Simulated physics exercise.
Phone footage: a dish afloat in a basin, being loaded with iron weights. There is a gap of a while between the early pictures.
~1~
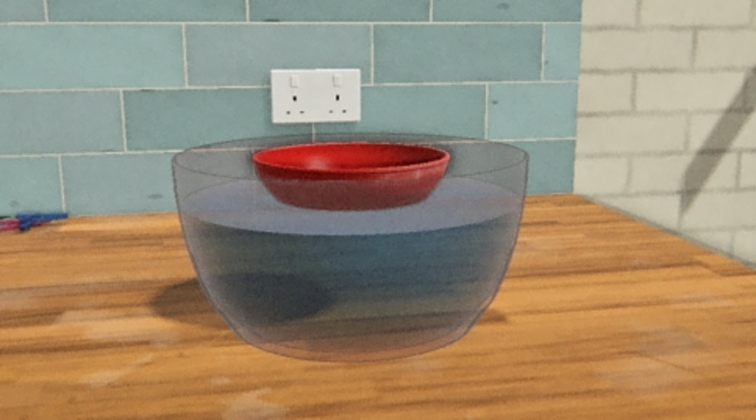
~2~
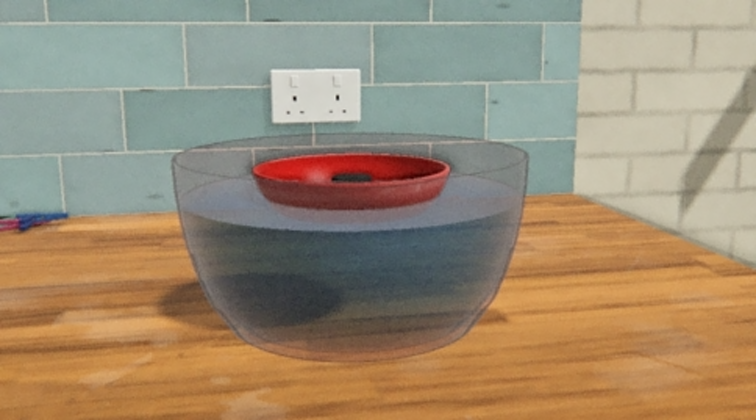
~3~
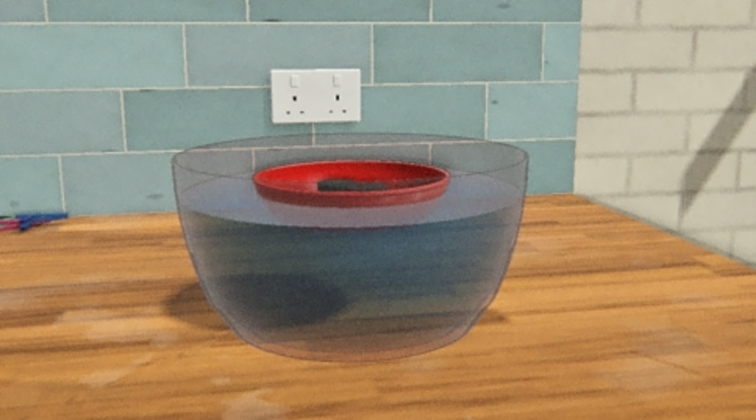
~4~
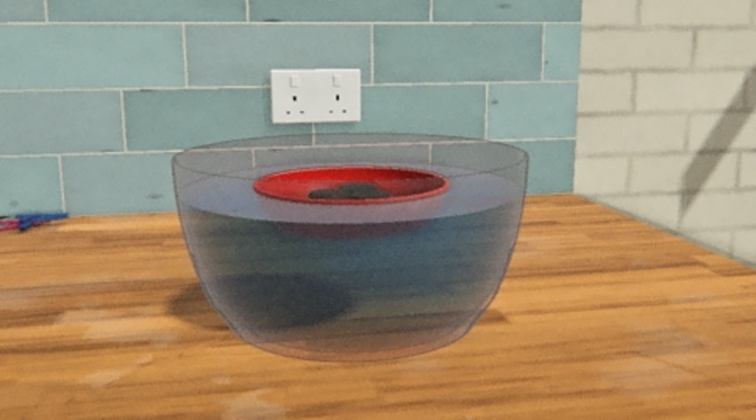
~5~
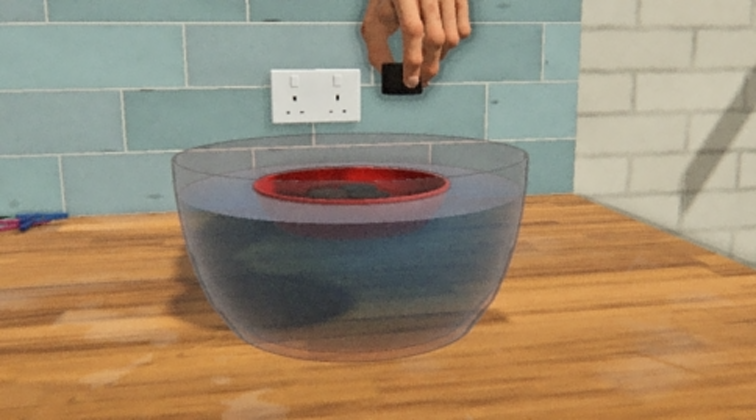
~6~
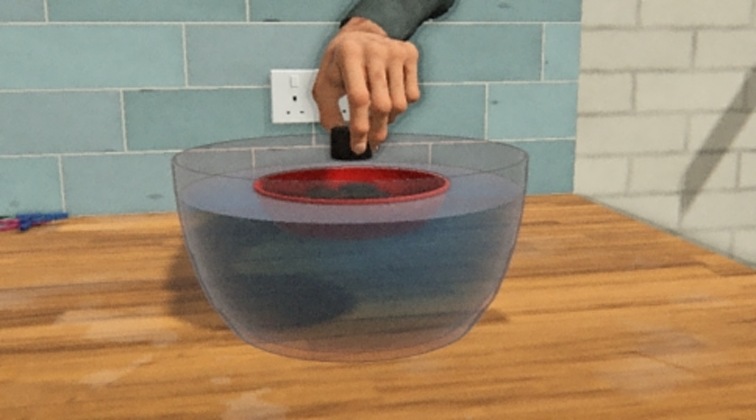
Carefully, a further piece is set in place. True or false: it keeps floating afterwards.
False, it sinks.
Soon after, the iron weight is in and the dish dips.
Later, water pours in over its edge.
In the end, the dish lies on the bottom with its load.
